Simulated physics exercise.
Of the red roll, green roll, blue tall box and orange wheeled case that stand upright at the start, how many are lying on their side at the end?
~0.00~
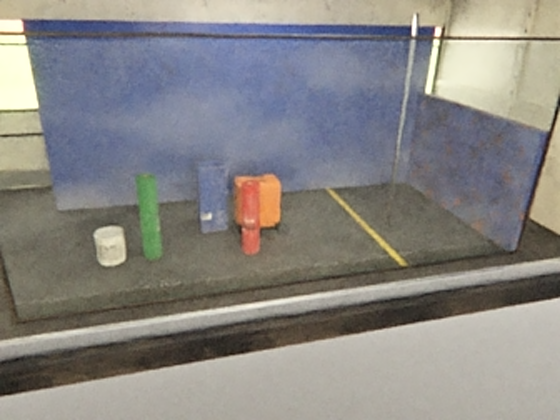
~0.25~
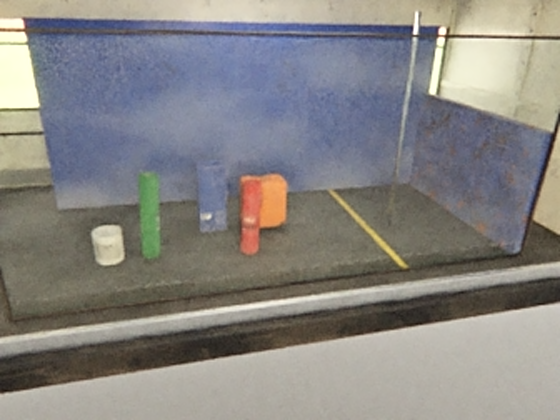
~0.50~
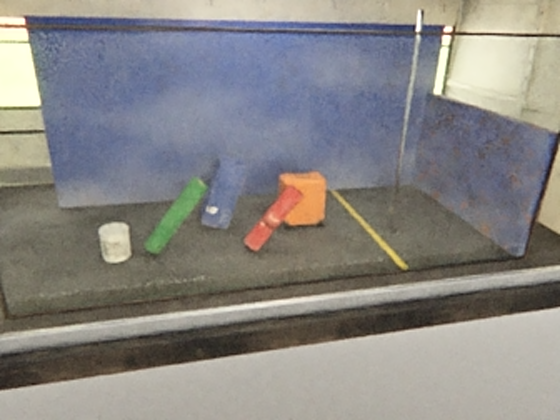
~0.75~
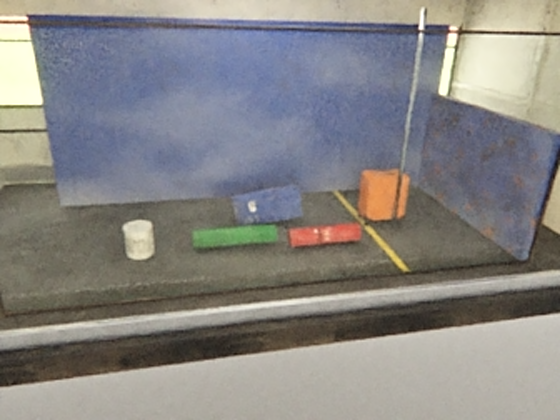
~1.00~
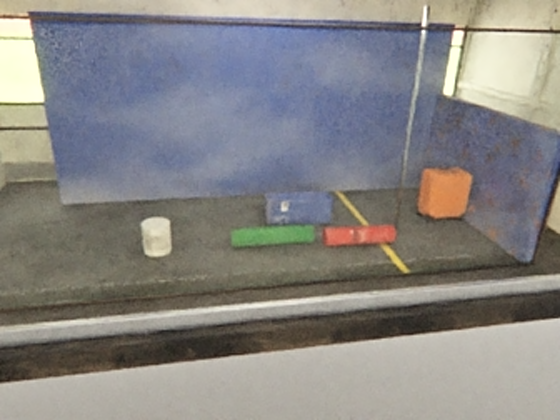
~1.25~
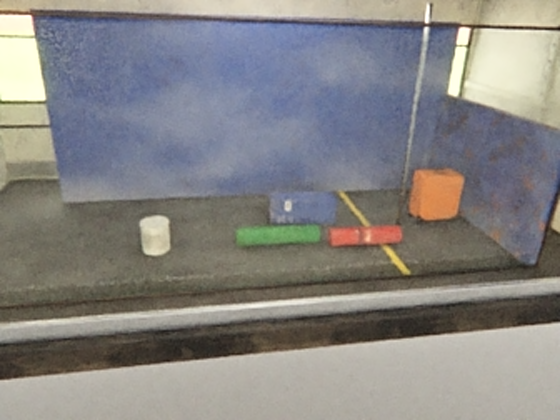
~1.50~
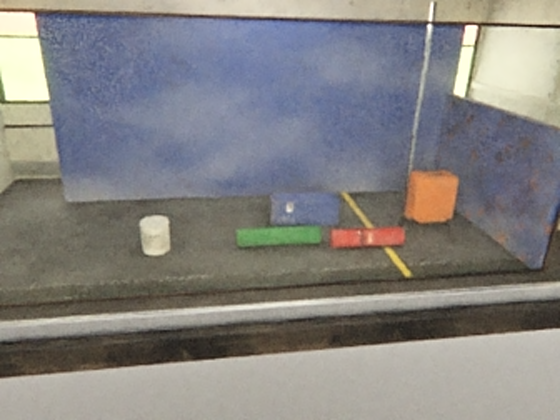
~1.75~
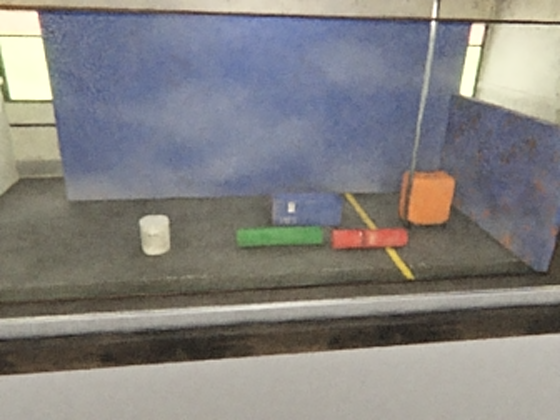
Three of them end up lying on their side, namely the red roll, the green roll and the blue tall box. The orange wheeled case is still upright.
